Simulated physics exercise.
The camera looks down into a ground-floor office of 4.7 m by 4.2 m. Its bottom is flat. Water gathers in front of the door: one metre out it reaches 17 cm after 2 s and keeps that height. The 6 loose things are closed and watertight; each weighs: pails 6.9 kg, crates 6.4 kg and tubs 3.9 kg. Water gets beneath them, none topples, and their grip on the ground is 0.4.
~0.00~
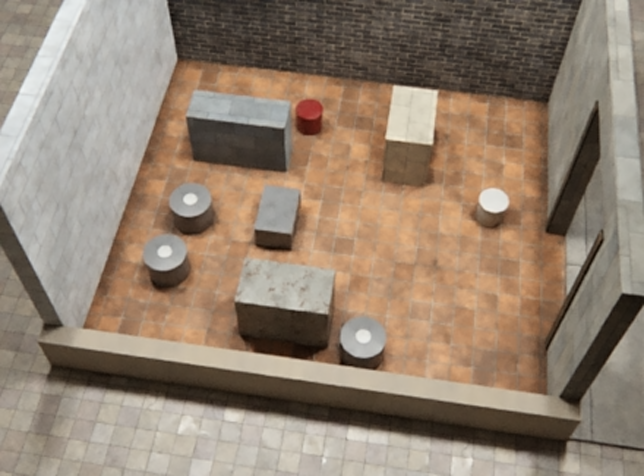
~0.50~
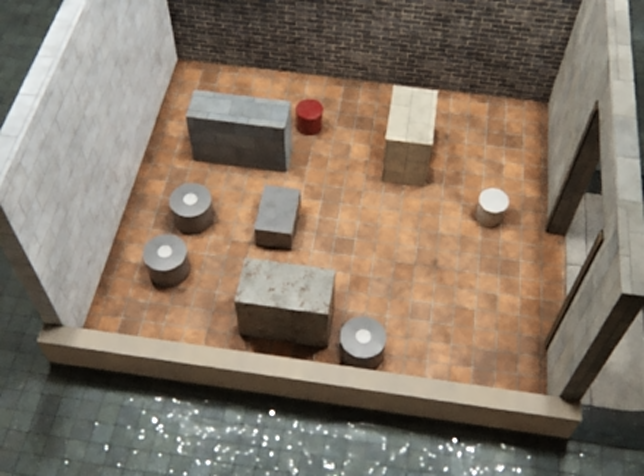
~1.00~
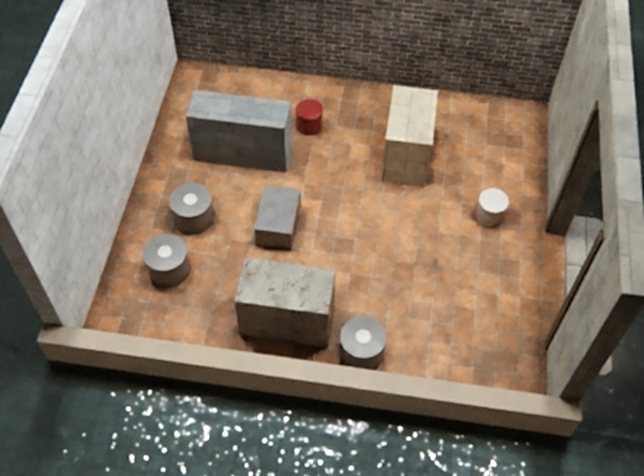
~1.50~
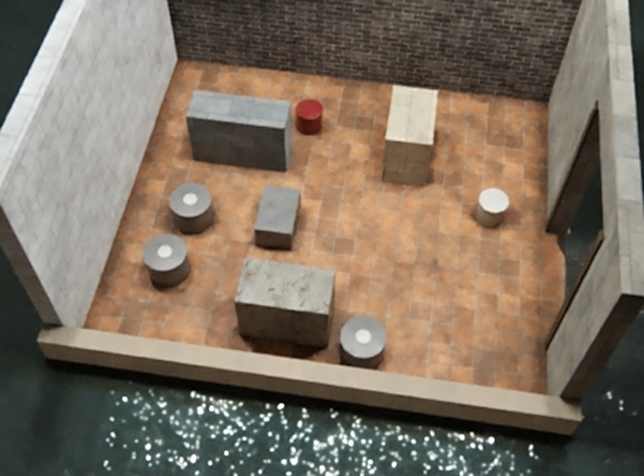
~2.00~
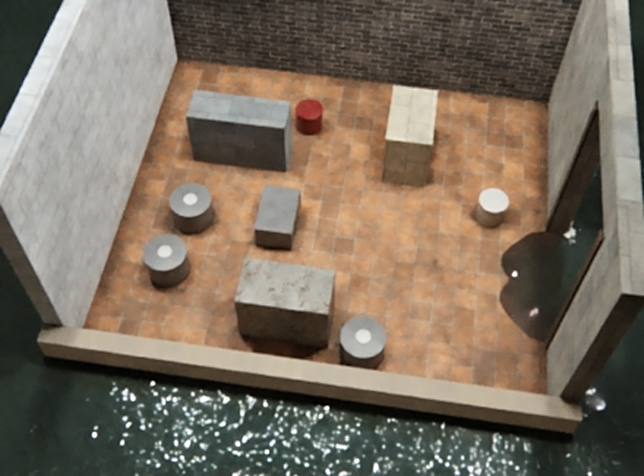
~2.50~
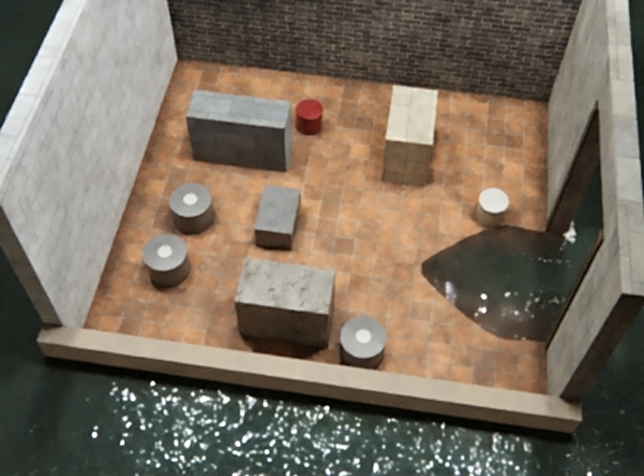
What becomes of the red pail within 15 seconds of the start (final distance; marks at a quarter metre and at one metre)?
Red pail moves a short way.
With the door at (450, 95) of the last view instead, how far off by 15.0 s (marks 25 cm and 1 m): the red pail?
Then the red pail is nudged along.
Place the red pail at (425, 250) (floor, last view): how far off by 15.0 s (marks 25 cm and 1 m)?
It gets carried off.
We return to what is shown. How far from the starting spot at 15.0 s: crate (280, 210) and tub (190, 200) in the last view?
In turn: 120 cm, 60 cm.
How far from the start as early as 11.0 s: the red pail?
About 0 cm.
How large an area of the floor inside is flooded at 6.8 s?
Roughly 17 m2.
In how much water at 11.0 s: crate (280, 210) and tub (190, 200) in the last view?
Roughly 10 and 12 cm.
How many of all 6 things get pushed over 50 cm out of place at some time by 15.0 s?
5 of them.
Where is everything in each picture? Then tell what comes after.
The first frame shows the red pail at (309, 109), on the bottom; water covers 0.0 m2; 0 of 6 have shifted.
The second frame shows the red pail at (309, 109), on the bottom; water covers 0.0 m2; 0 of 6 have shifted.
The third frame shows the red pail at (309, 109), on the bottom; 0.0 m2 under water; 0 of 6 have shifted.
The fourth frame shows the red pail at (309, 109) rests on the ground; 0.0 m2 under water; 0 of 6 have shifted.
The fifth frame shows the red pail at (309, 109) rests on the ground; 0.4 m2 under water; 0 of 6 have shifted.
The sixth frame shows the red pail at (309, 109) rests on the ground; water covers 1.3 m2; 0 of 6 have shifted.
After 3.5 s the red pail is near (309, 109), 0.0 m from its start, aground; 0 afloat.
After 6.8 s the red pail is near (309, 109), 0.0 m from its start, aground; 4 afloat.
After 11.0 s the red pail is near (309, 109), 0.0 m from its start, aground; 4 afloat.
After 15.0 s the red pail is near (277, 83), 0.6 m from its start, afloat; 5 afloat.
